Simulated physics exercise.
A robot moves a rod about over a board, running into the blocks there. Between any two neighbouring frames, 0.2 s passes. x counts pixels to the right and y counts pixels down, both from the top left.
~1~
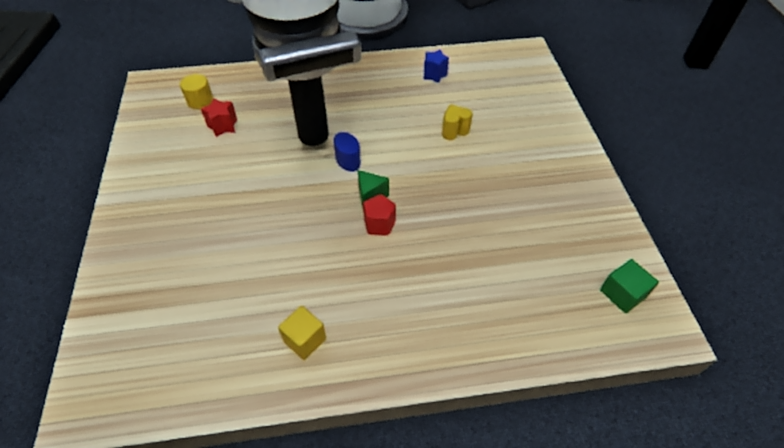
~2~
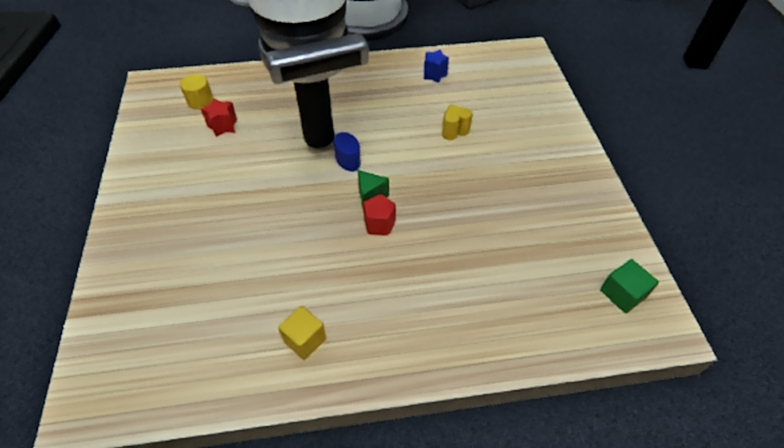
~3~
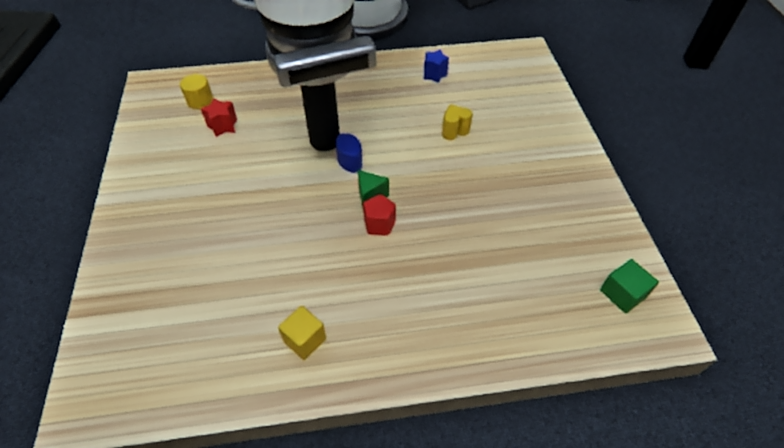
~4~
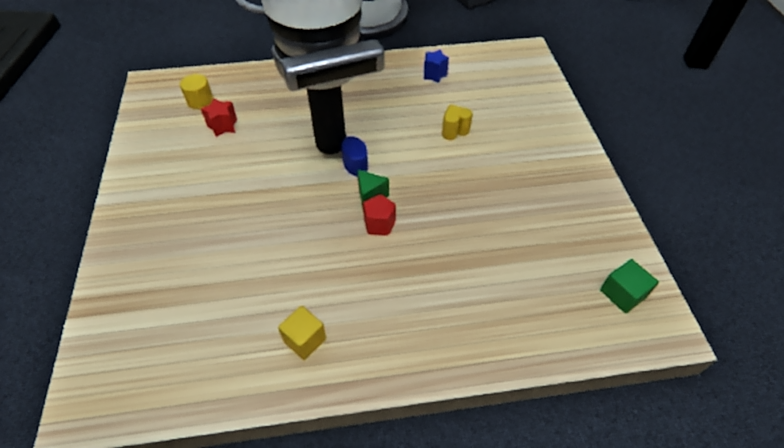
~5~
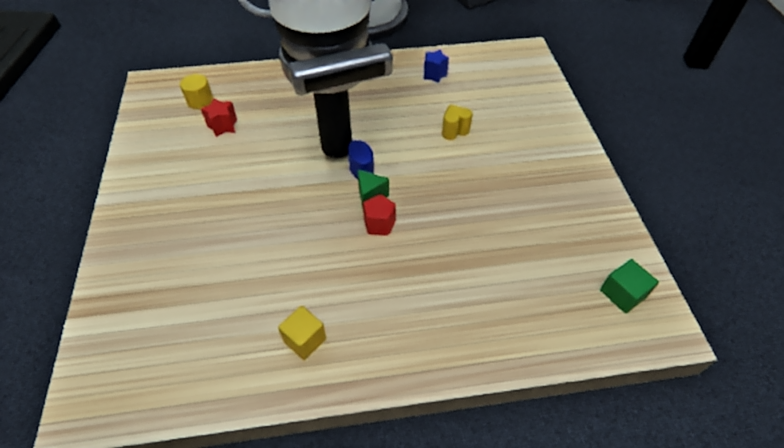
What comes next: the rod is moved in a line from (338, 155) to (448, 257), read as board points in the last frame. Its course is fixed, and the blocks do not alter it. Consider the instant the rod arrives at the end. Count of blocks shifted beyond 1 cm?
The number is three or more.
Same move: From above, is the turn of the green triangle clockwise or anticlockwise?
From above, the green triangle will be seen to turn clockwise.
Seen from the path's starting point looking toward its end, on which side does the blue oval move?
Off to the left side.
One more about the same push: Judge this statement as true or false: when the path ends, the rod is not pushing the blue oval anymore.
The claim holds.
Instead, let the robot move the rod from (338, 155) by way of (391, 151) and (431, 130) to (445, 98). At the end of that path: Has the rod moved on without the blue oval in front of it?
I expect so.
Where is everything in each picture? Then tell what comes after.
Lower end of the rod (314, 137), tops of blocks, blue oval (347, 142), green triangle (370, 180), red pentagonal block (379, 206), in the first picture.
Rod (320, 139), blocks as before, in the second picture.
Rod (325, 141), blue oval (348, 143), in the third picture.
Rod (331, 145), blue oval (354, 147), in the fourth picture.
Rod (337, 148), blue oval (360, 151), green triangle (370, 180), red pentagonal block (379, 206), in the fifth picture.
What follows on the original path. One third of the way, rod (372, 179); blue oval (404, 178), turned 25° anticlockwise; green triangle (374, 191); red pentagonal block (382, 212).
Two thirds of the way, rod (410, 214); blue oval (446, 197), turned 95° anticlockwise; green triangle (373, 204), turned 30° clockwise; red pentagonal block (384, 225), turned 20° anticlockwise.
At the end, rod (449, 252); blue oval (454, 201), turned 135° anticlockwise; green triangle (373, 204), turned 30° clockwise; red pentagonal block (384, 225), turned 20° anticlockwise.
